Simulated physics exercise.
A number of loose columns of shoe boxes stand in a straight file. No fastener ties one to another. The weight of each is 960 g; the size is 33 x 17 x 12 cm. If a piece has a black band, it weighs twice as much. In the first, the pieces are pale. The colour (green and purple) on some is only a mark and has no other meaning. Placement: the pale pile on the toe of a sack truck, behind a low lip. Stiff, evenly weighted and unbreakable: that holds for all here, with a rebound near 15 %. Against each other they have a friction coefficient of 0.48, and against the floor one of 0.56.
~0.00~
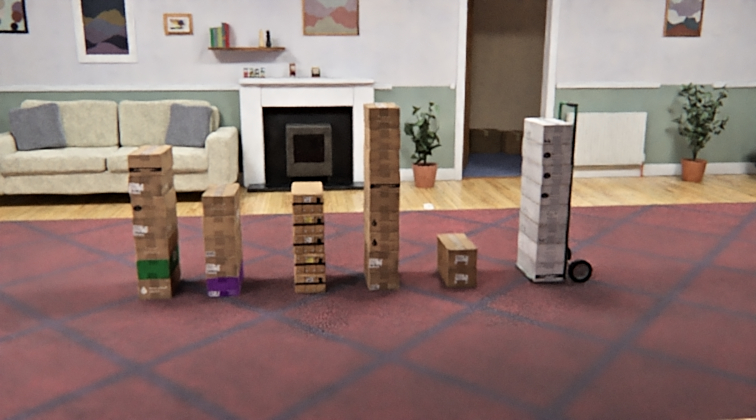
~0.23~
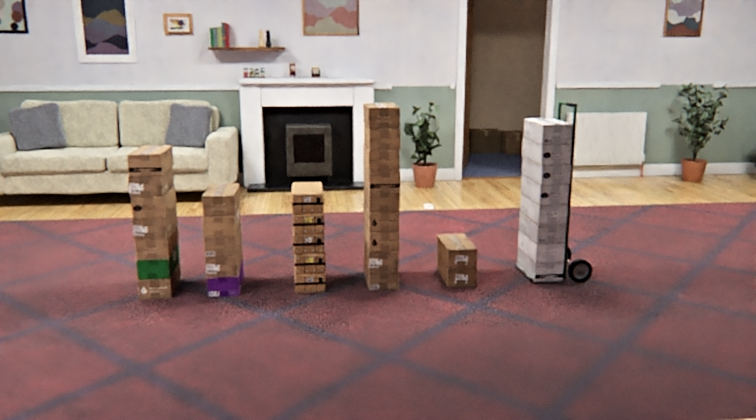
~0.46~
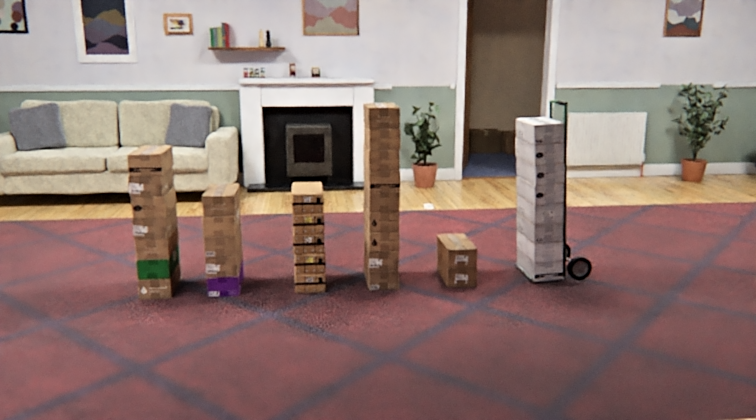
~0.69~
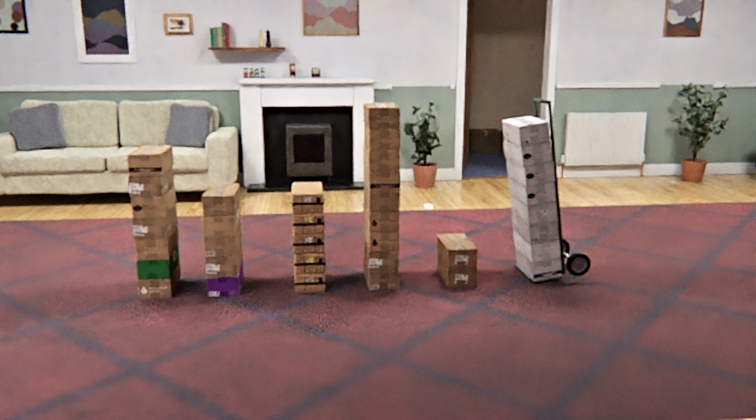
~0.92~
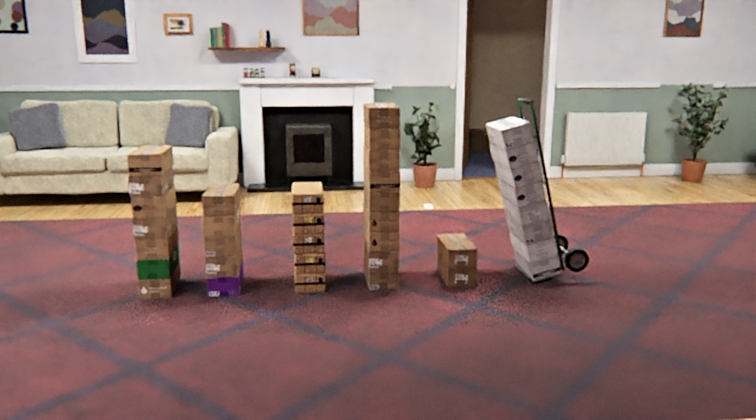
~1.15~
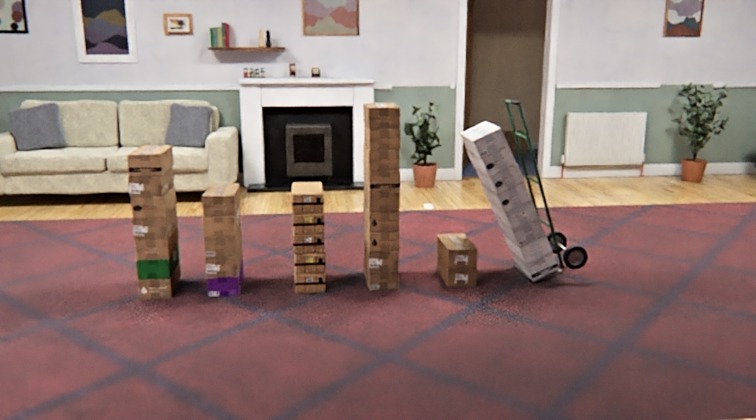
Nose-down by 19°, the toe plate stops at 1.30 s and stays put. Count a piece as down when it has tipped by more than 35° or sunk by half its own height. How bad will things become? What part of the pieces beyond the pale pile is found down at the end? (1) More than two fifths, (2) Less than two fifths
Option 2: Less than two fifths.
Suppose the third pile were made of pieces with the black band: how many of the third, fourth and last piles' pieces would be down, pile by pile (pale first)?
Then the third pile would have 0 down, the fourth 0, and the last 0.
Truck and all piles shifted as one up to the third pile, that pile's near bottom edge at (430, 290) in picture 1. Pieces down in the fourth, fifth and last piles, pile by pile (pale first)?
After that shift, the fourth pile would have 0 down, the fifth 1 and the last 0.
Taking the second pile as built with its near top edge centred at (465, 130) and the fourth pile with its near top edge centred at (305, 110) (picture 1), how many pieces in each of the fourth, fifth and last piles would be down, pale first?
Then fourth 8, fifth 5, last 7.
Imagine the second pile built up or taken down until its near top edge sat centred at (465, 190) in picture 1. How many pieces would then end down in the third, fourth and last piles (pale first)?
The tally would be third 3, then fourth 0, then last 0.
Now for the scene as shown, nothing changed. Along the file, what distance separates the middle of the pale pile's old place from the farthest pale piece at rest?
Distance along: Near 80 cm.
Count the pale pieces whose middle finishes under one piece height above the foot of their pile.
The count is 4.
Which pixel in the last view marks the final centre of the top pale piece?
It should be centred near (427, 237) in the final frame.
After 1.24 s, 2 of the pale pile down; none of the 28 other boxes down.
After 1.38 s, 8 of the pale pile down; none of the 28 other boxes down.
After 1.56 s, 8 of the pale pile down; none of the 28 other boxes down, 9 disturbed.
After 1.94 s, 8 of the pale pile down; none of the 28 other boxes down, 10 disturbed.
In the end (3.1 s), 8 of the pale pile down; none of the 28 other boxes down, 10 disturbed; green box unmoved; purple box unmoved. That is 0 per cent. From the last view, middles, green box near (159, 260), purple box near (226, 277).
